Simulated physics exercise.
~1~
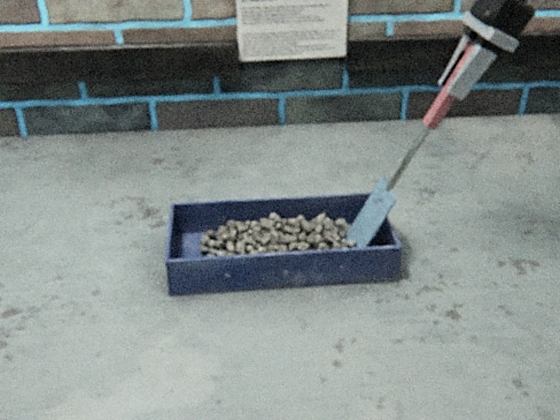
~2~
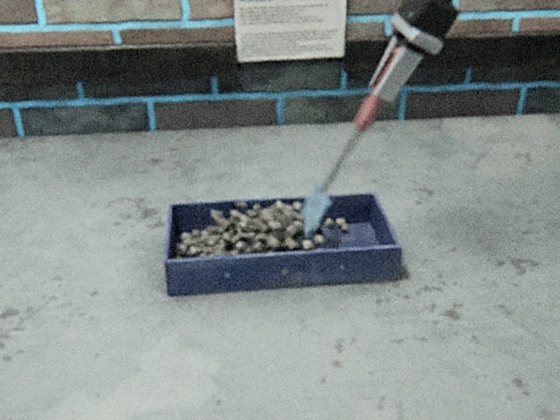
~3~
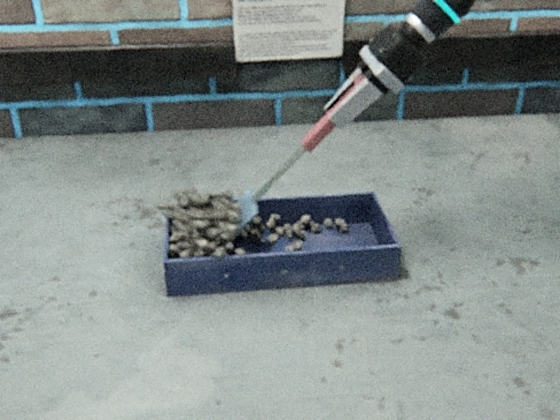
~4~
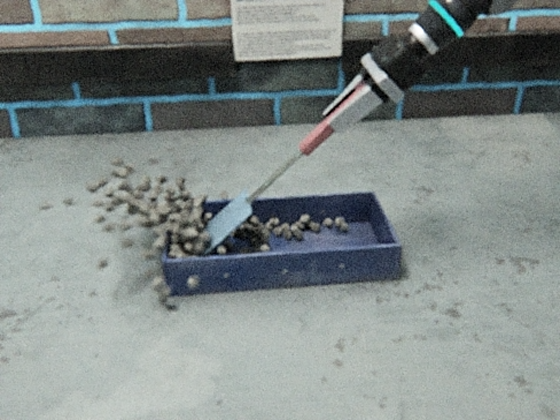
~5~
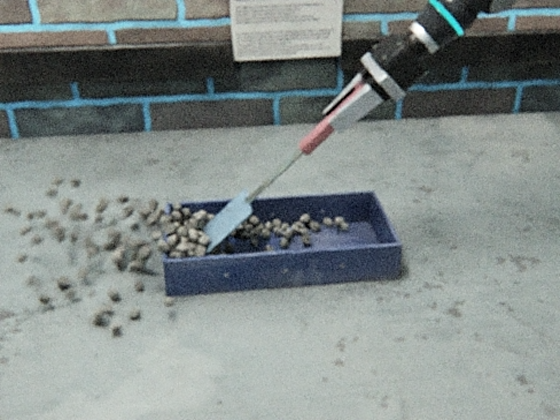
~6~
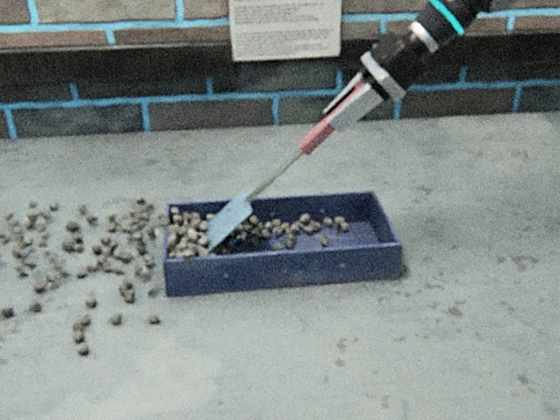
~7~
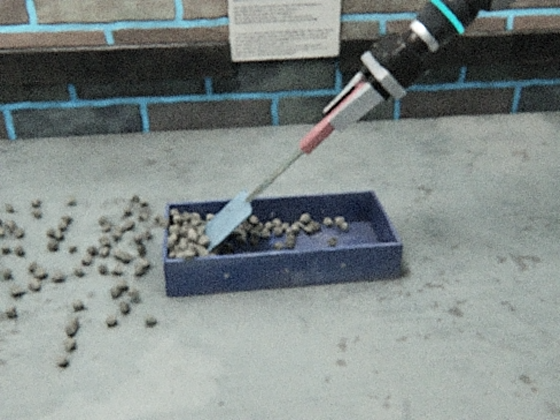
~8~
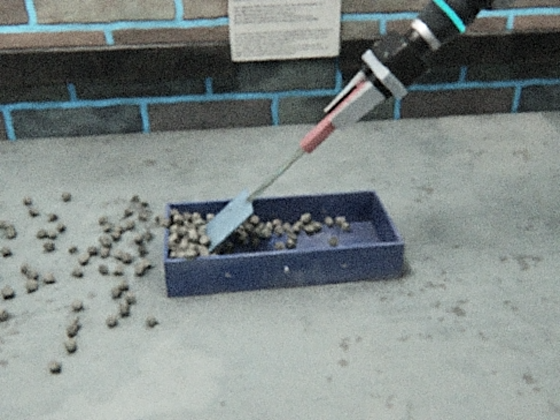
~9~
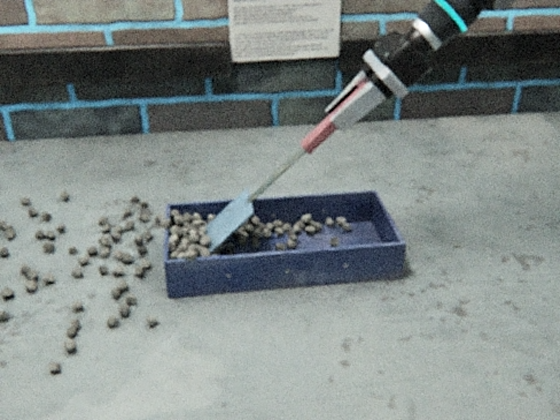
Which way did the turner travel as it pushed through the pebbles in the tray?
The turner moved to the left, pushing the pebbles toward the left end of the tray.
